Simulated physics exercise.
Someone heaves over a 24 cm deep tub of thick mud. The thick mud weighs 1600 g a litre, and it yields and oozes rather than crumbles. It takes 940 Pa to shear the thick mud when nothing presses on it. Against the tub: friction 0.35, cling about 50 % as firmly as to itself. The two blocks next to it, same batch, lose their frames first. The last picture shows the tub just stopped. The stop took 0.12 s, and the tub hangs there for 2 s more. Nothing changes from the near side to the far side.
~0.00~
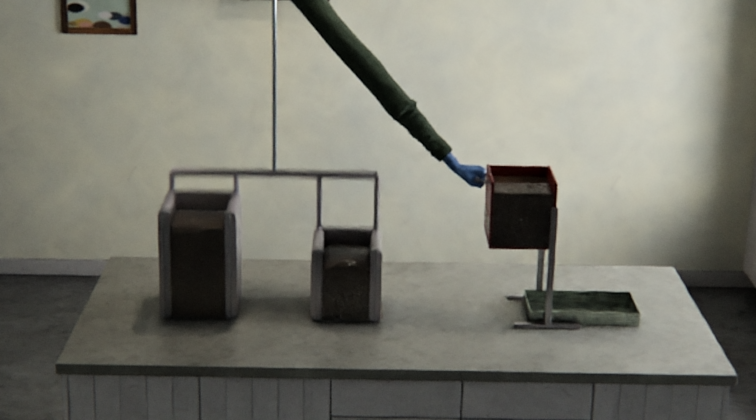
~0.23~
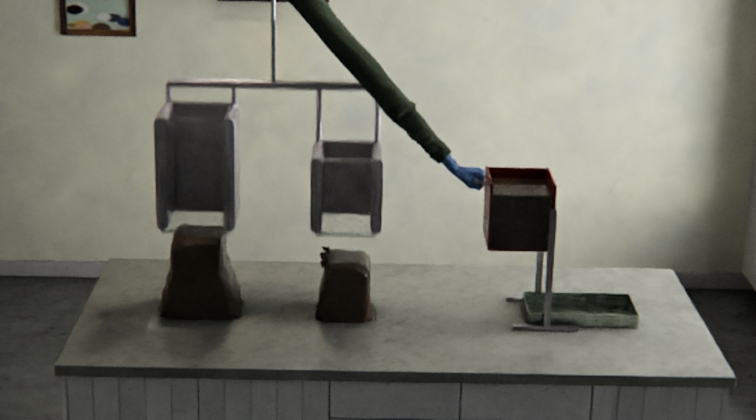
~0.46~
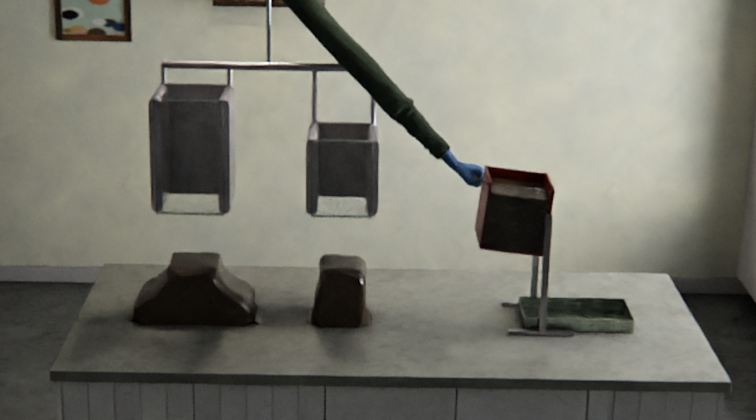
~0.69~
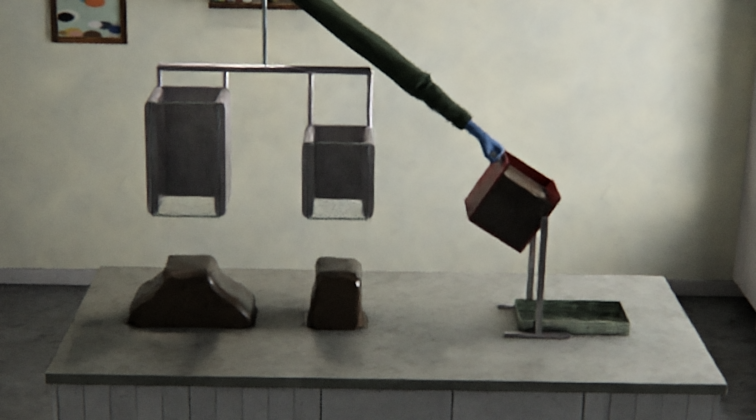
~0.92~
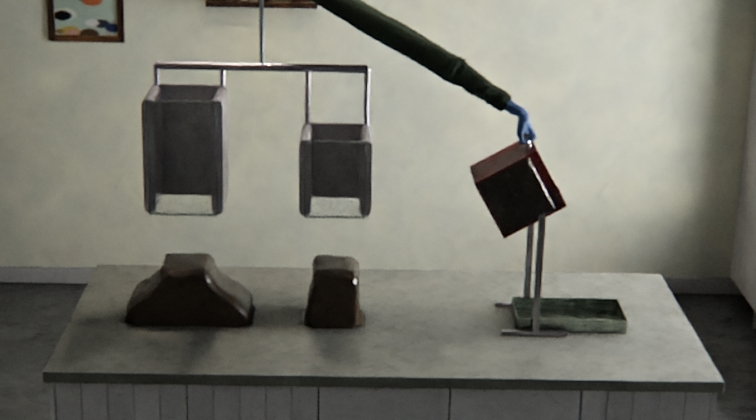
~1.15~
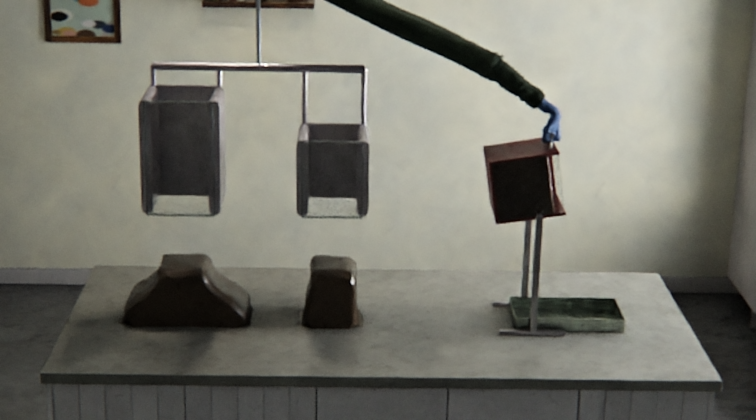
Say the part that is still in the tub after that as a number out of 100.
It comes to some 100 %.
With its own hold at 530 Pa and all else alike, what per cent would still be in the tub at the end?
In that case some 75 per cent.
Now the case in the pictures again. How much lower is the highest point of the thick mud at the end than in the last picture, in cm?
Roughly 0 cm.
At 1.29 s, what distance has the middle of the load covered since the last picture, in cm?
About 0 cm.
By 1.29 s, the tub is at 81 degrees and holds 100 %.
By 1.46 s, the tub is at 81 degrees and holds 100 %.
By 1.63 s, the tub is at 81 degrees and holds 100 %.
By 1.80 s, the tub is at 81 degrees and holds 100 %.
By 3.15 s, at the end, the tub is at 81 degrees and holds 100 %.
